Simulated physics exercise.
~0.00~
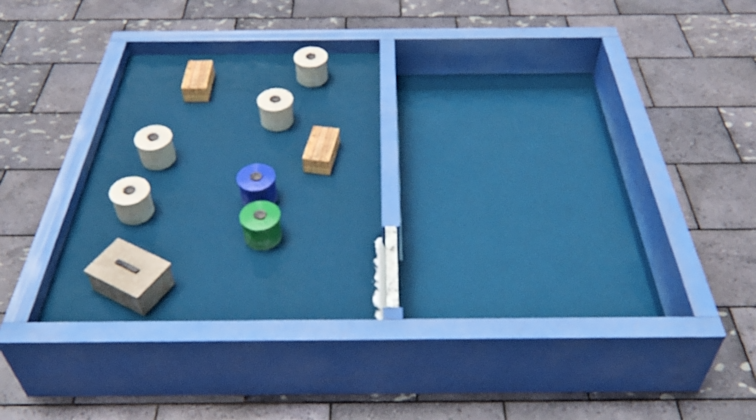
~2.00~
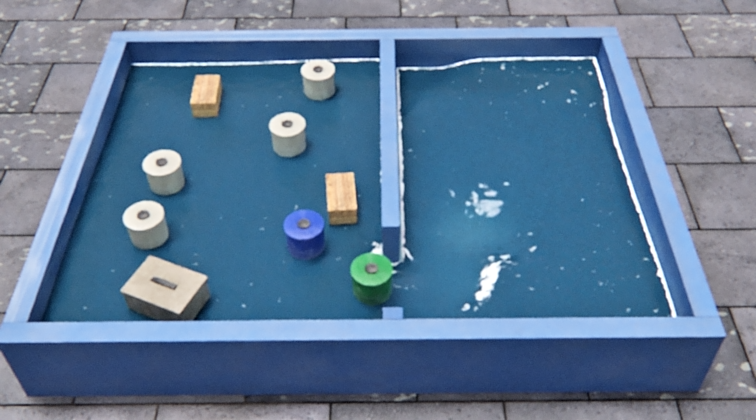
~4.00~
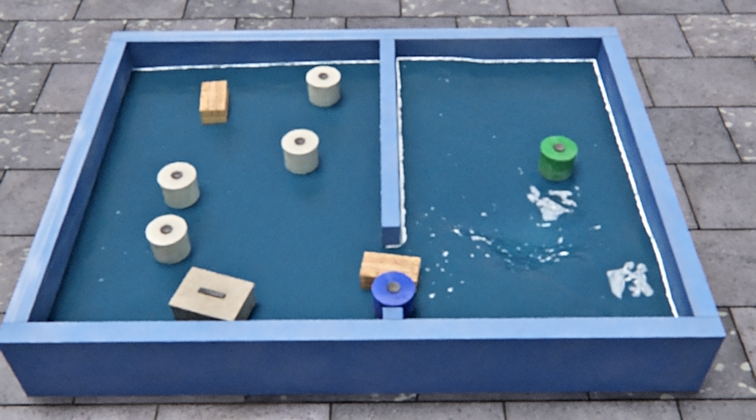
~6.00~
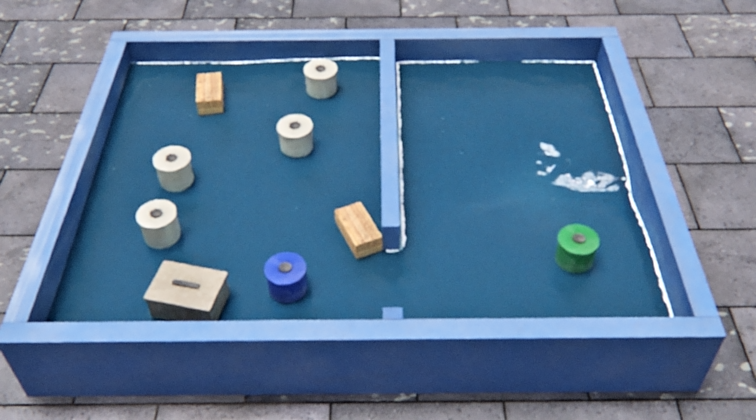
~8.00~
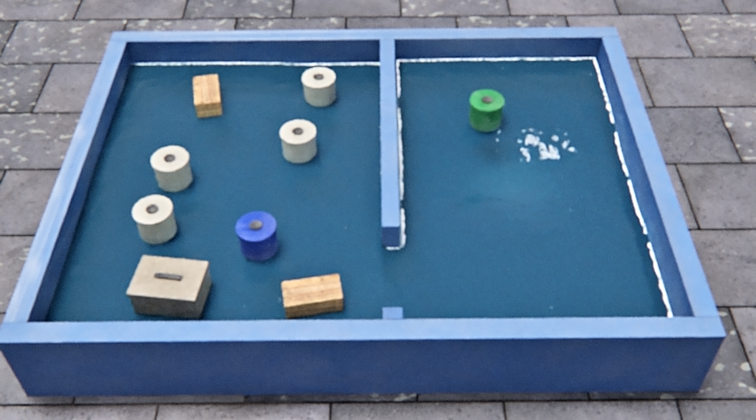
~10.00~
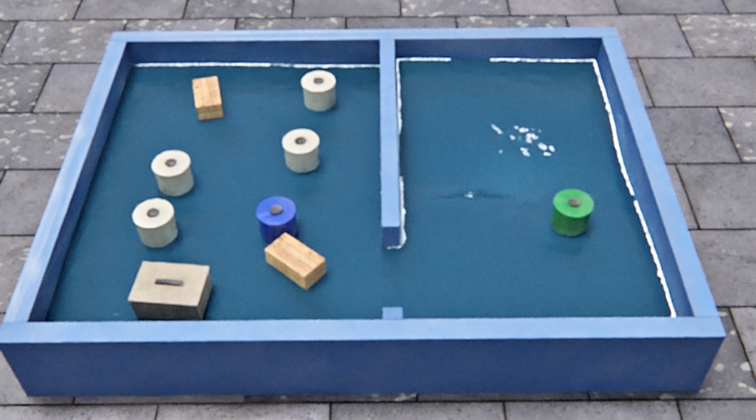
A green tub floated through the opening in a blue basin's dividing wall and circled around the right side, while a blue tub drifted to the gap, then back left, ending beside a wooden block among the other floating pieces.
